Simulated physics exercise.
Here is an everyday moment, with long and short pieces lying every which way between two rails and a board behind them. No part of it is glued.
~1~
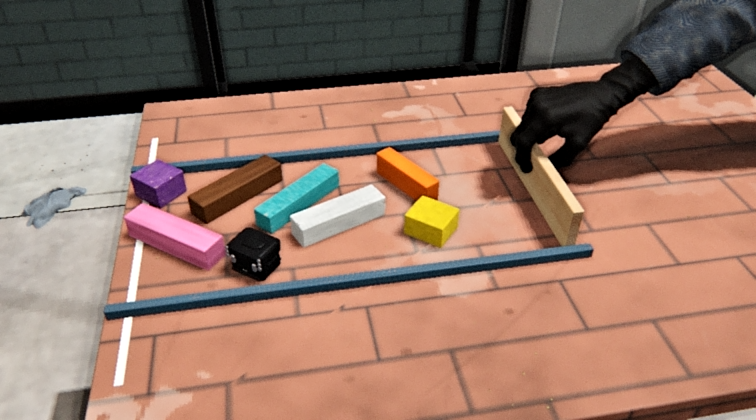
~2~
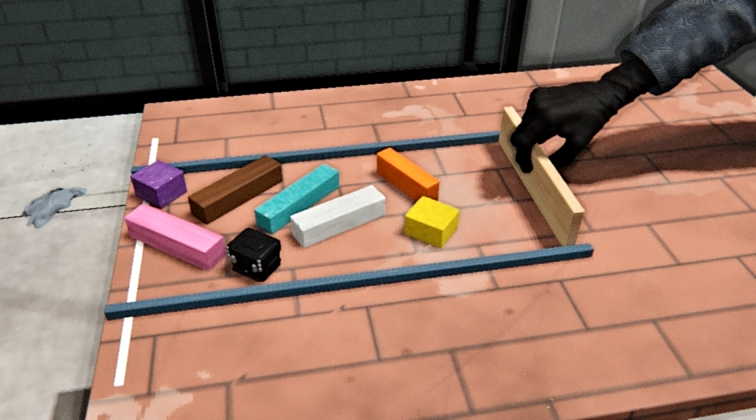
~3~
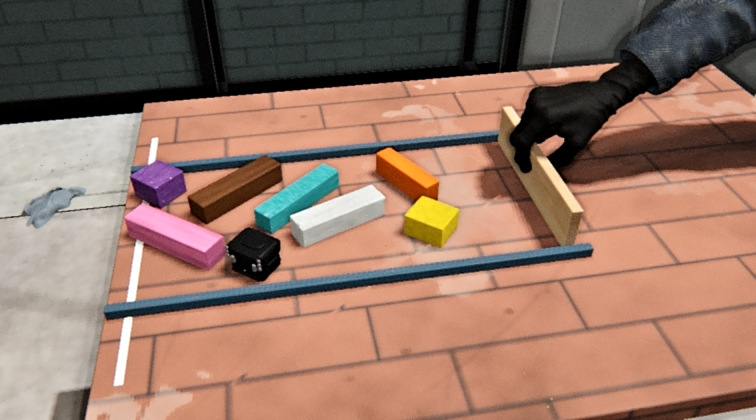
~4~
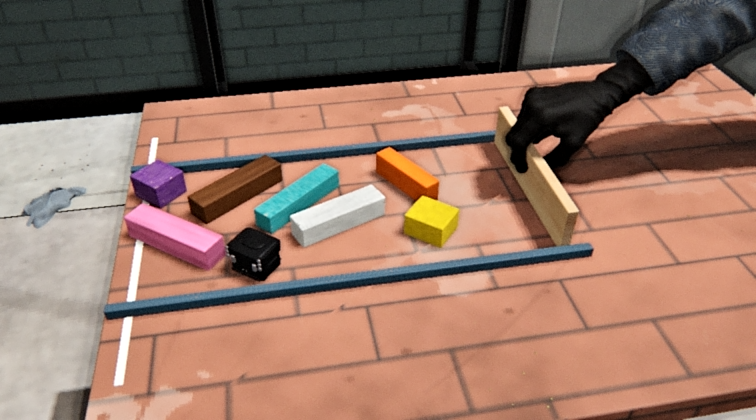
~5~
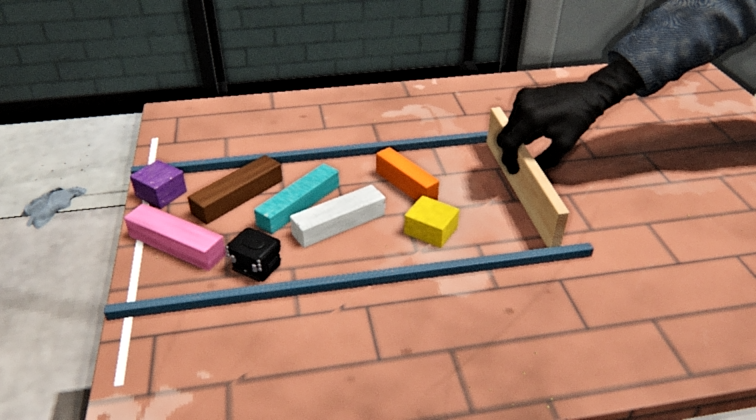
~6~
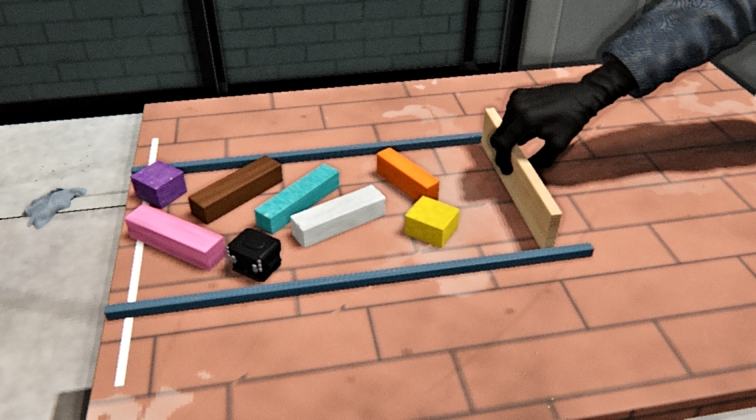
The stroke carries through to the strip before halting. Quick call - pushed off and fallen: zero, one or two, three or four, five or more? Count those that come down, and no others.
Call: Five or more.
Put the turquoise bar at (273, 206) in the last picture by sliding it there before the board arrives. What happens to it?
In that case it goes down.
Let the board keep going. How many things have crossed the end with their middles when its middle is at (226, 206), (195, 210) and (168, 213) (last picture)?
Respectively 1, 2 and 6.
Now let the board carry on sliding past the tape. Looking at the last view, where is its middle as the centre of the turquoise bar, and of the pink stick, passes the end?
The middle is at (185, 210) when it's the turquoise bar, and at (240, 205) when it's the pink stick.
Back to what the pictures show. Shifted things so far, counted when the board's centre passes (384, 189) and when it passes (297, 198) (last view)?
I count 3 first and 7 after.
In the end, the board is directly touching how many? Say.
So the total is 1.
Soon after, none off yet; purple block at rest near (159, 184); pink stick at rest near (175, 236); brown stick at rest near (237, 188).
After that, none off yet; purple block at rest near (159, 184); pink stick moving near (166, 241); brown stick moving near (233, 187).
And then, none off yet; purple block displaced about its own width near (134, 183); pink stick on its side near (87, 298); brown stick displaced about its own width near (158, 194).
In the end, the number that fall off is five or more; gone, yellow block, white bar, turquoise bar, black case, brown stick, pink stick and purple block.
